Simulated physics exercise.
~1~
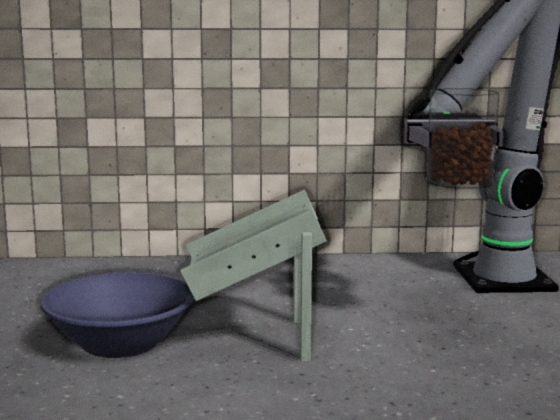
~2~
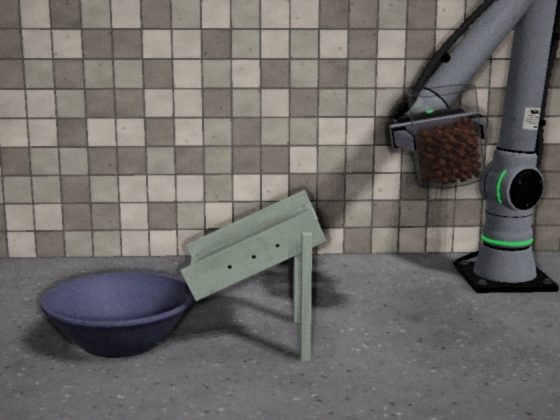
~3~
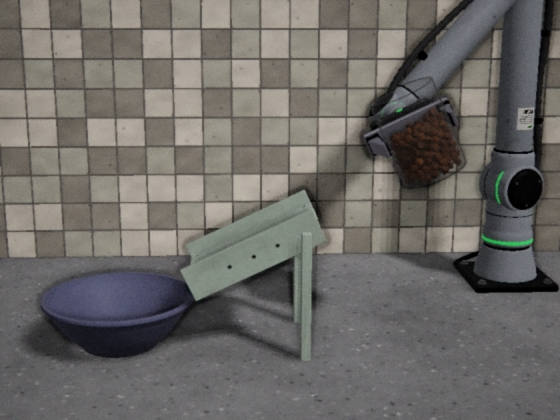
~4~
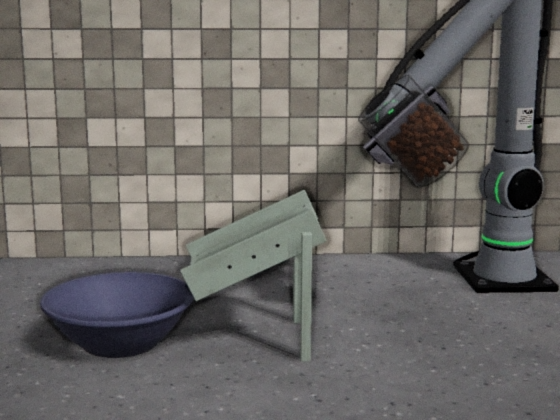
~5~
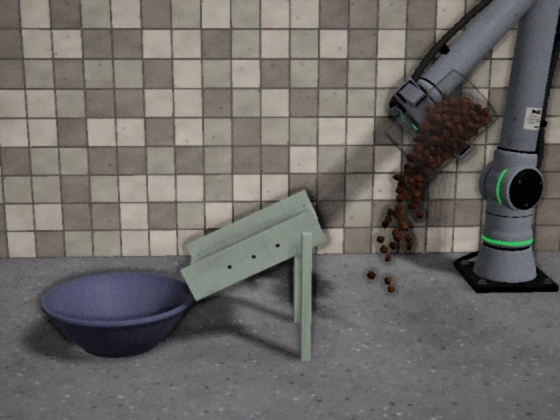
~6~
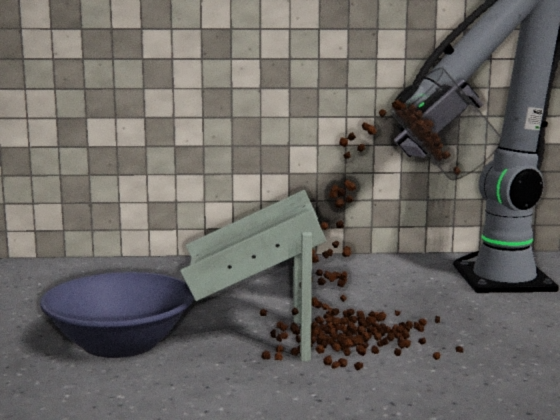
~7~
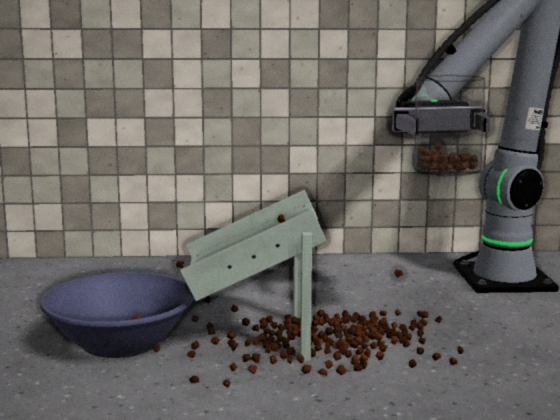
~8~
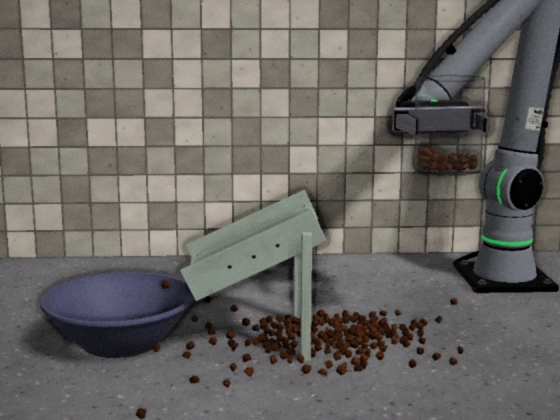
A robot arm tipping brown pellets from a clear beaker, most scattering beneath a green chute beside a nearly empty blue bowl.
